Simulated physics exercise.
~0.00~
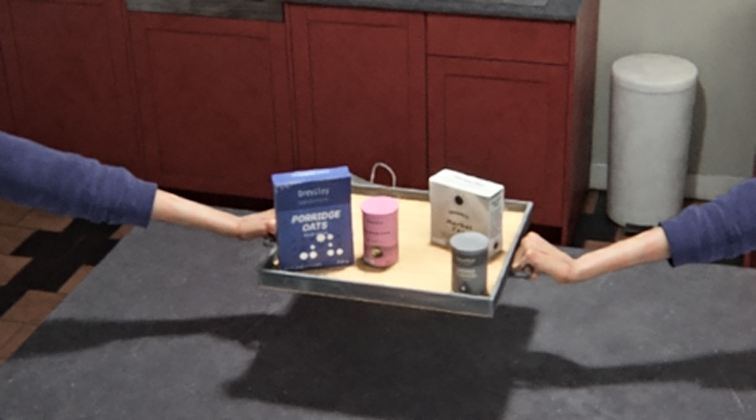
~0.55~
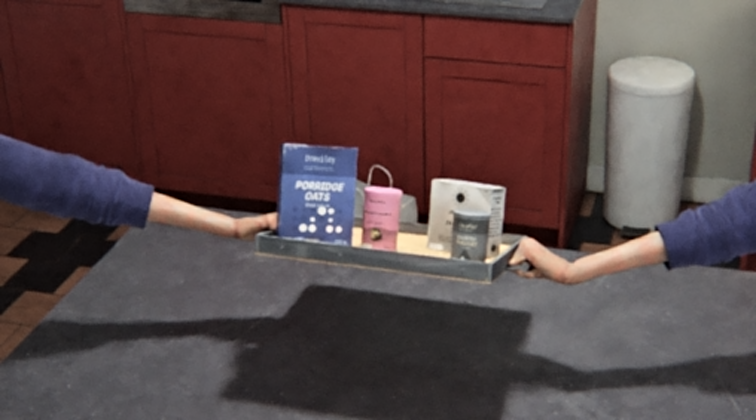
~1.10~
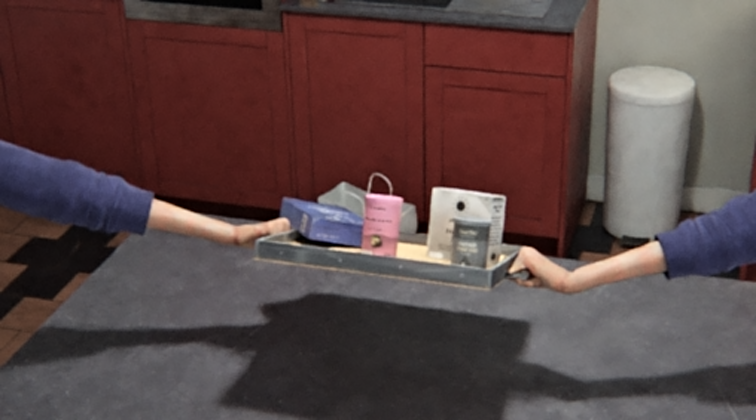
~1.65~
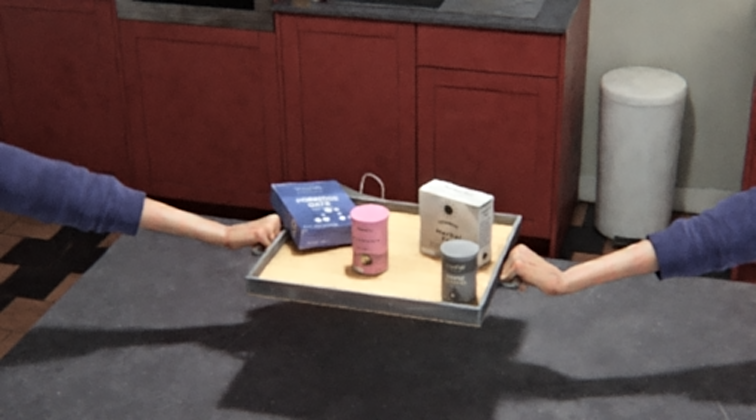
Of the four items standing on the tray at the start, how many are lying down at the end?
One of them is lying down at the end, the blue packet, while the pink tin, grey tin and white packet are still standing.
